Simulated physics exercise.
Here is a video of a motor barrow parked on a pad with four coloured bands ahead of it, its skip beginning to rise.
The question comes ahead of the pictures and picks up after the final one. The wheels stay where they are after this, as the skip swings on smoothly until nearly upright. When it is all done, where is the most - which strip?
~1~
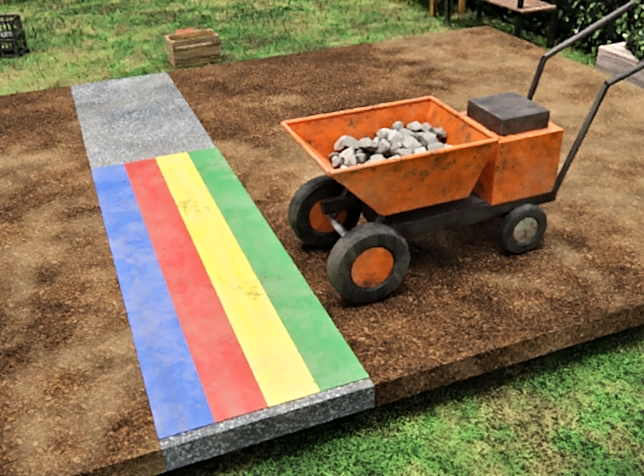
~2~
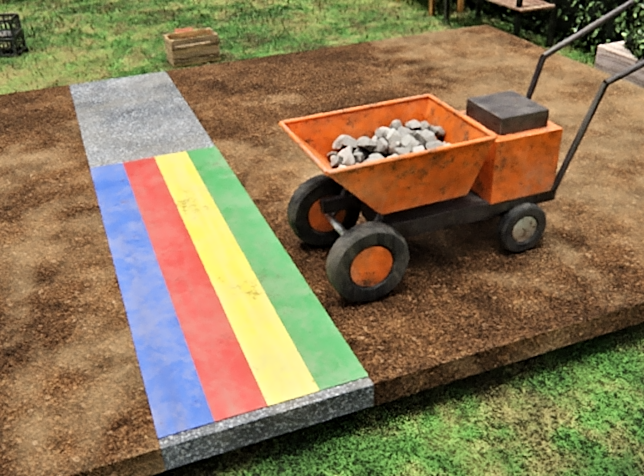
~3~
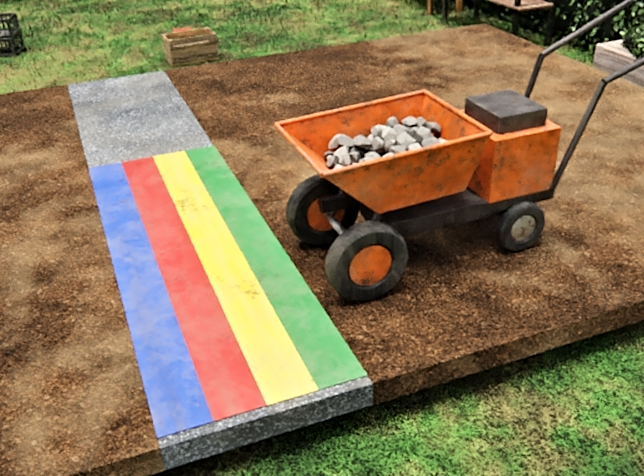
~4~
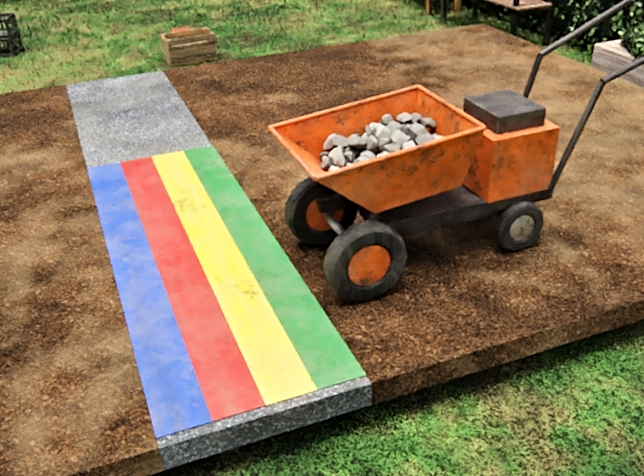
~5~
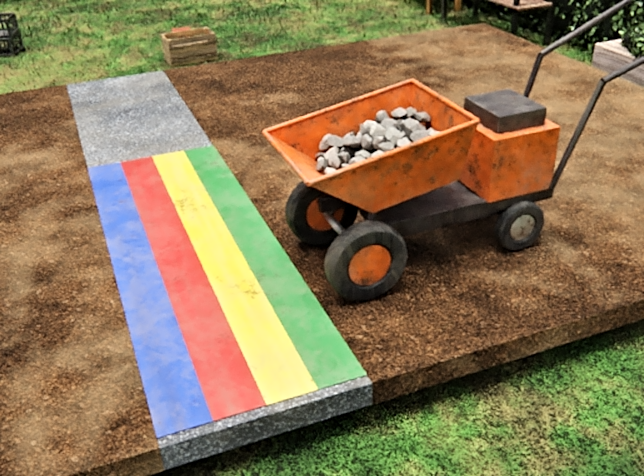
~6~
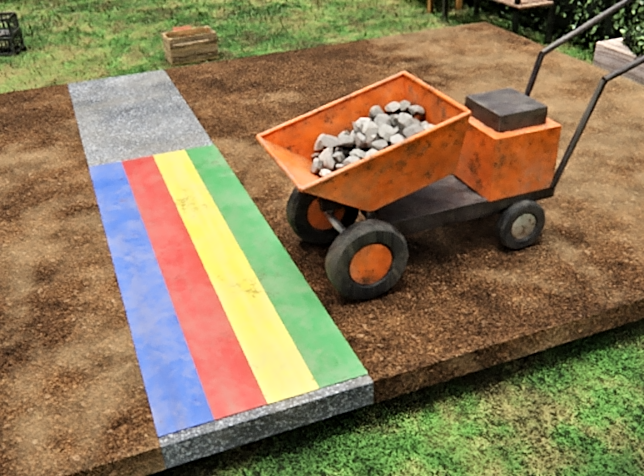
On the red strip.
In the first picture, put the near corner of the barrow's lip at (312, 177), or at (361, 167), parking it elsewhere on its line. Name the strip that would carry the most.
The red one at the first place, then the strip in yellow at the second.
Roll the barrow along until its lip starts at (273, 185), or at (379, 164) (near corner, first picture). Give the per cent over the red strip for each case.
The first stopping place yields 10 % and the other yields 20 %.
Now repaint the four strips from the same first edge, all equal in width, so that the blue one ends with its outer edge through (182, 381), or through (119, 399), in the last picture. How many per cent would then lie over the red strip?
The first gives around 30 %, the second around 40 %.
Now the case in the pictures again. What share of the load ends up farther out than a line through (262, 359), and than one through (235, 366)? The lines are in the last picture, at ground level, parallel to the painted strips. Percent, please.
In order: 80 percent, then 60 percent.
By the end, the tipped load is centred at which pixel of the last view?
Roughly at pixel (191, 300).
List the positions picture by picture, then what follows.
Lip of the skip at (330, 174), level; top of the load at (396, 150), broken stones; green strip at (319, 341); yellow strip at (272, 354); red strip at (223, 367); blue strip at (172, 381), in the first frame.
Lip of the skip at (328, 173), level; top of the load at (394, 148), in the second frame.
Lip of the skip at (323, 175), tipped barely; top of the load at (406, 142), in the third frame.
Lip of the skip at (316, 179), tipped a little; top of the load at (396, 135), in the fourth frame.
Lip of the skip at (309, 184), tipped a little; top of the load at (401, 139), in the fifth frame.
Lip of the skip at (302, 190), tipped a little; top of the load at (400, 133); green strip at (318, 338); yellow strip at (271, 351); red strip at (222, 365); blue strip at (171, 379), in the sixth frame.
Soon after the last picture, skip tipped steeply; all in the skip.
A little later, skip tipped right over; most in the skip; a small part over the yellow strip; about a quarter over the red strip.
Later still, skip tipped right over; a small part in the skip; about a quarter over the yellow strip; about a third over the red strip; about a quarter over the blue strip; a small part off the paint.
At rest, skip tipped right over; a small part in the skip; none over the green strip; about a quarter over the yellow strip; about a third over the red strip; about a quarter over the blue strip; a small part off the paint.
